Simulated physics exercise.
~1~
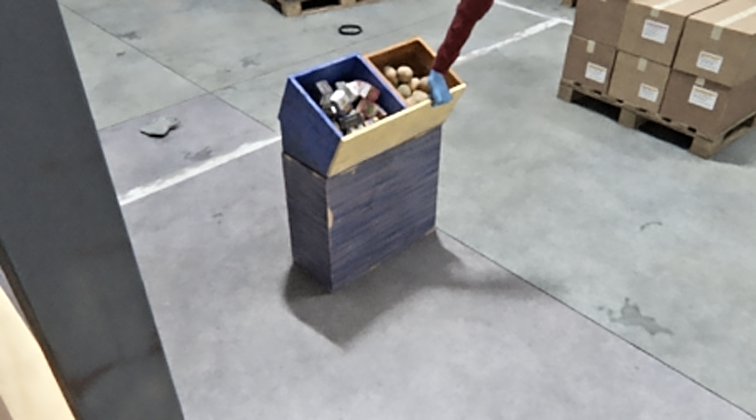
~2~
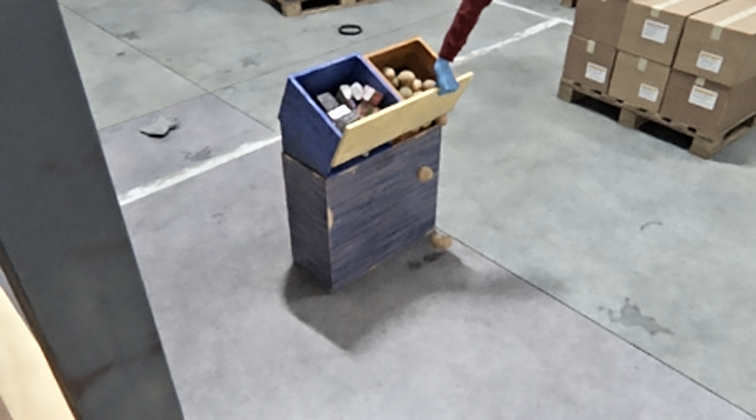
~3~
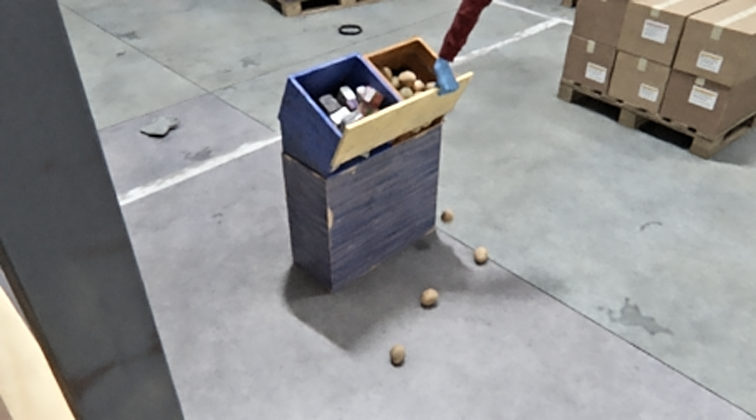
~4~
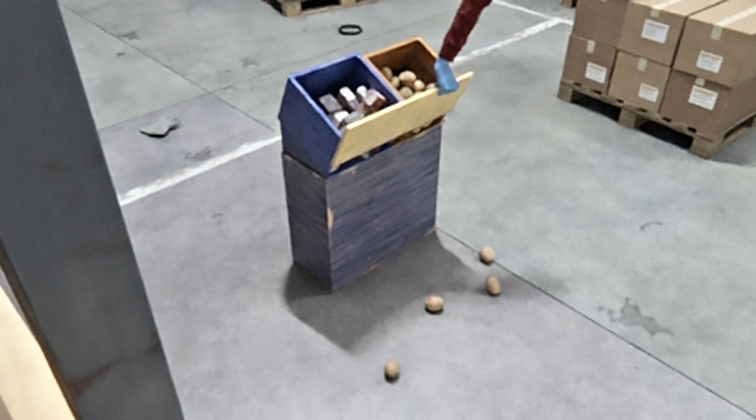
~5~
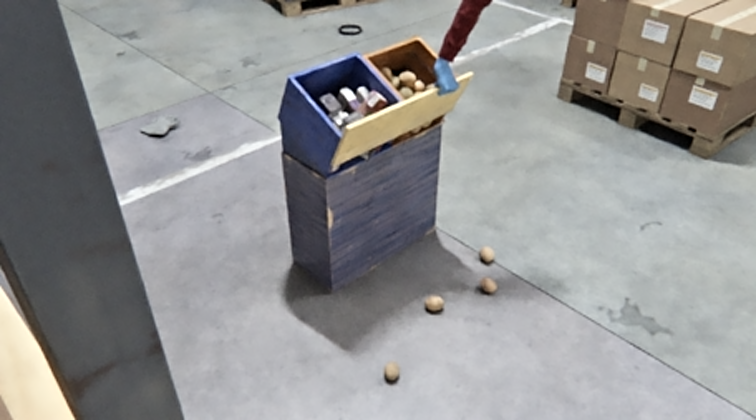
In the video, a red arm with a blue tip shifts the gate across a blue chute of small cartons and a wooden chute of potatoes up and to the right. Four potatoes drop and come to rest on the floor, while the cartons stay in.
